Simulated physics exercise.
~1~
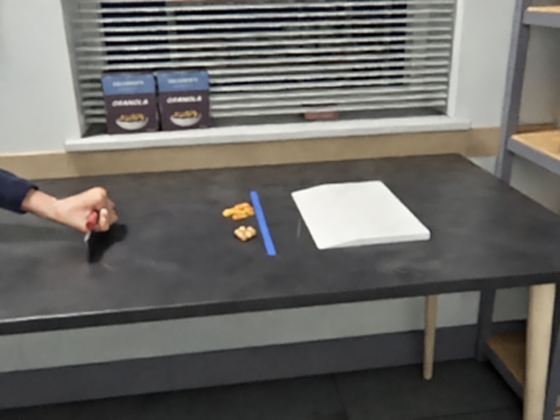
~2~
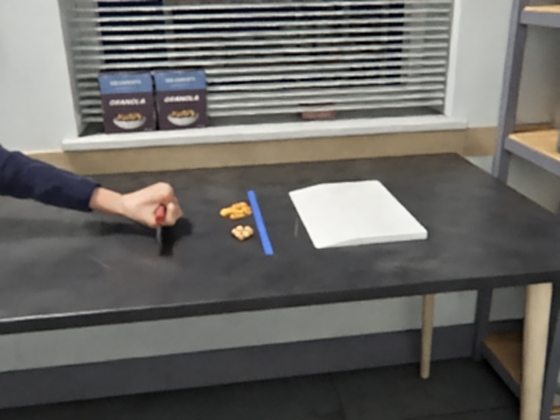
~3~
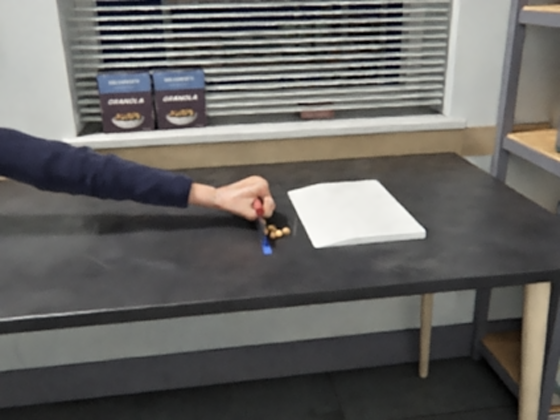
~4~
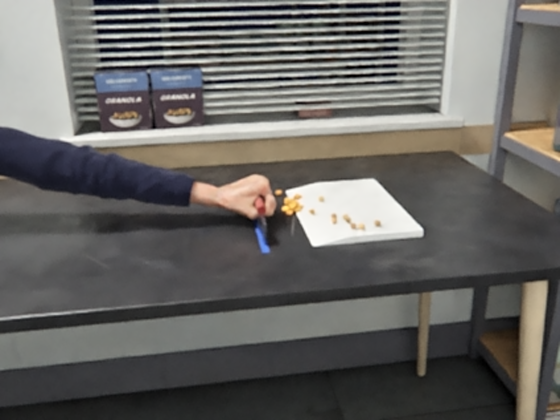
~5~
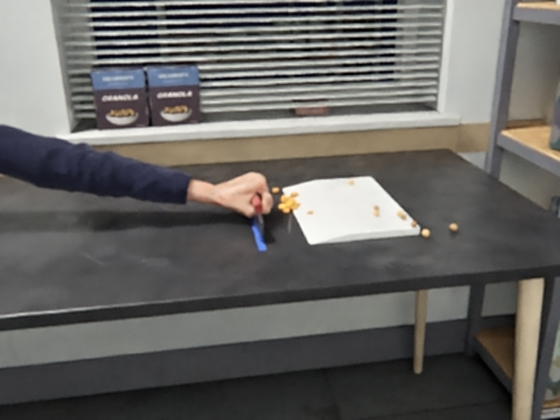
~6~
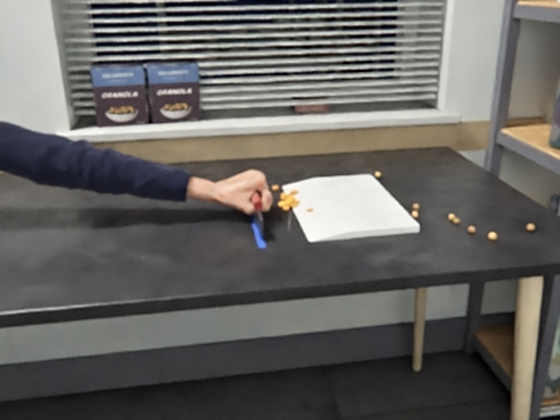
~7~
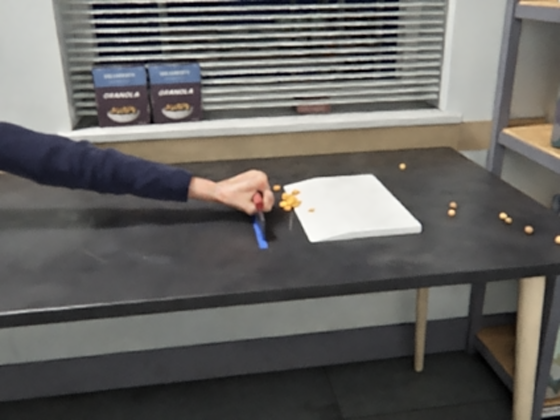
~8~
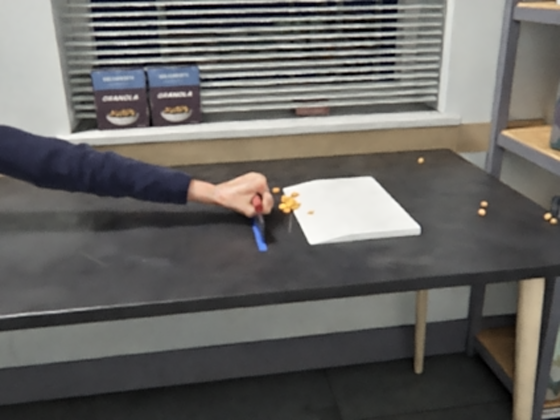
A hand sweeps small bits rightward to blue tape; some scatter past the white slab.
